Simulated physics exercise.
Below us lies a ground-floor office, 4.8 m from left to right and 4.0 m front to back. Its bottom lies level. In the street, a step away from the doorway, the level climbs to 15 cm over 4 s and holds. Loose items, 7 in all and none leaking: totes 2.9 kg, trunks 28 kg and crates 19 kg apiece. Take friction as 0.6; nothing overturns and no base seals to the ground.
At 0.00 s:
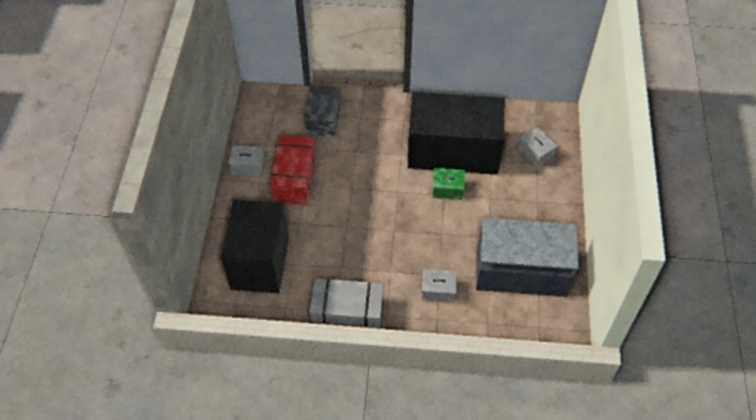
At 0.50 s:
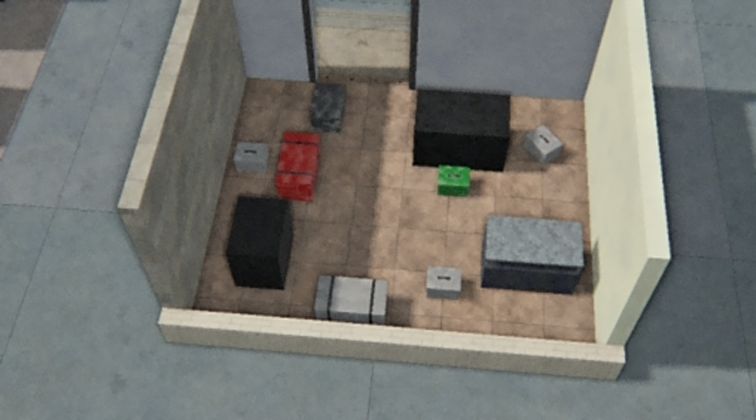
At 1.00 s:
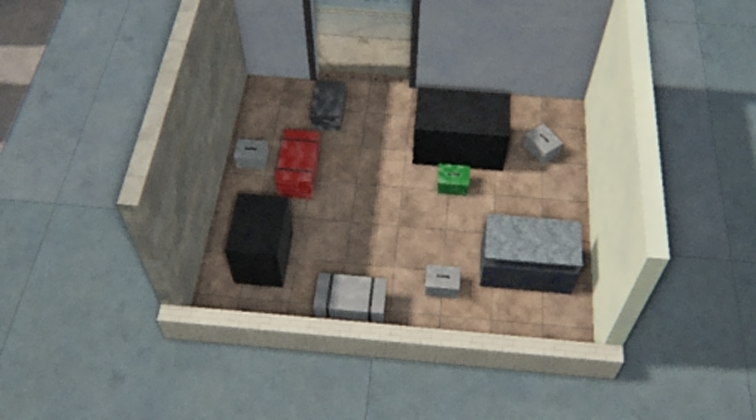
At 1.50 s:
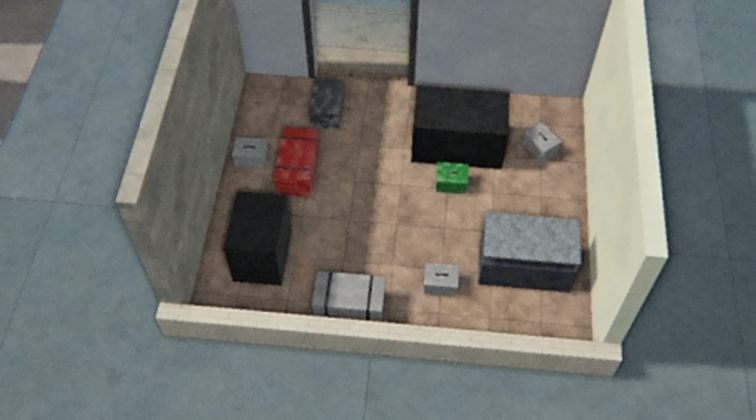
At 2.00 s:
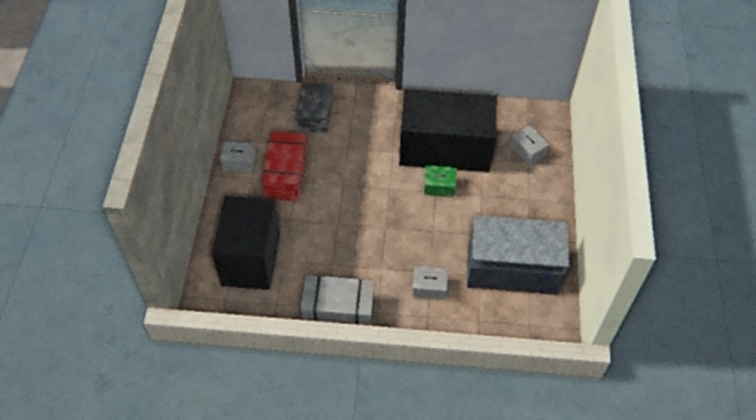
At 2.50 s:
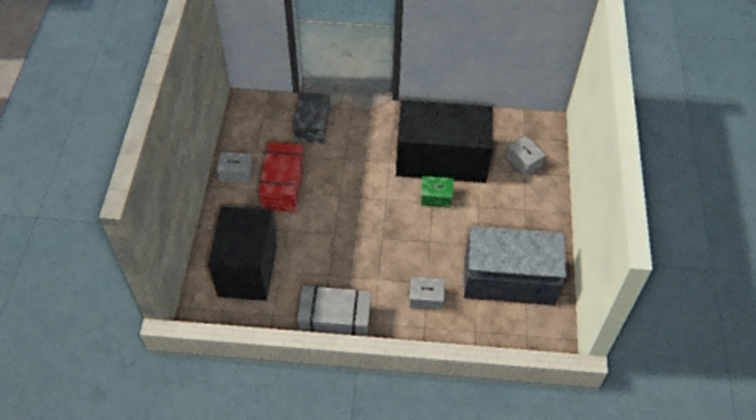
At the start, a roofless room seen from above holds a red trunk, a small green box, and black and grey items on a tiled floor, with grey paving outside. The surroundings then turn bluish, and the tint later shows in the doorway; the view drifts slightly, but nothing inside shifts.
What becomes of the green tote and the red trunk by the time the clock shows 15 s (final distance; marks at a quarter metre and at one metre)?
Green tote is nudged along; red trunk barely shifts.
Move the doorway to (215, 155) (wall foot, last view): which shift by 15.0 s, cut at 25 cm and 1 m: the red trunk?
Then the red trunk travels far.
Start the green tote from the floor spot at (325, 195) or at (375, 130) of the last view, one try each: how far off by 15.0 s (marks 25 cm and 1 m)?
In that order: It gets carried off; it ends far away.
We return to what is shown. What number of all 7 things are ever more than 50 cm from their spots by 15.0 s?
I count 4.
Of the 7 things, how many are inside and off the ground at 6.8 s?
At that moment 0.
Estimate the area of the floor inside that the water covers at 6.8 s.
Roughly 10.5 m2.
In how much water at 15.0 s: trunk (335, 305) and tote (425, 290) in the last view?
About 11 and 8 cm.
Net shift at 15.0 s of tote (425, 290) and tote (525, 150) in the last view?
In that order: 150 cm, 20 cm.
After 3.5 s the green tote is near (437, 187), 0.0 m from its start, aground; the red trunk is near (281, 168), 0.0 m from its start, aground; 0 afloat.
After 6.8 s the green tote is near (437, 187), 0.0 m from its start, aground; the red trunk is near (281, 168), 0.0 m from its start, aground; 0 afloat.
After 11.0 s the green tote is near (437, 187), 0.0 m from its start, aground; the red trunk is near (281, 168), 0.0 m from its start, aground; 3 afloat.
After 15.0 s the green tote is near (401, 220), 0.7 m from its start, afloat; the red trunk is near (281, 168), 0.0 m from its start, aground; 5 afloat.
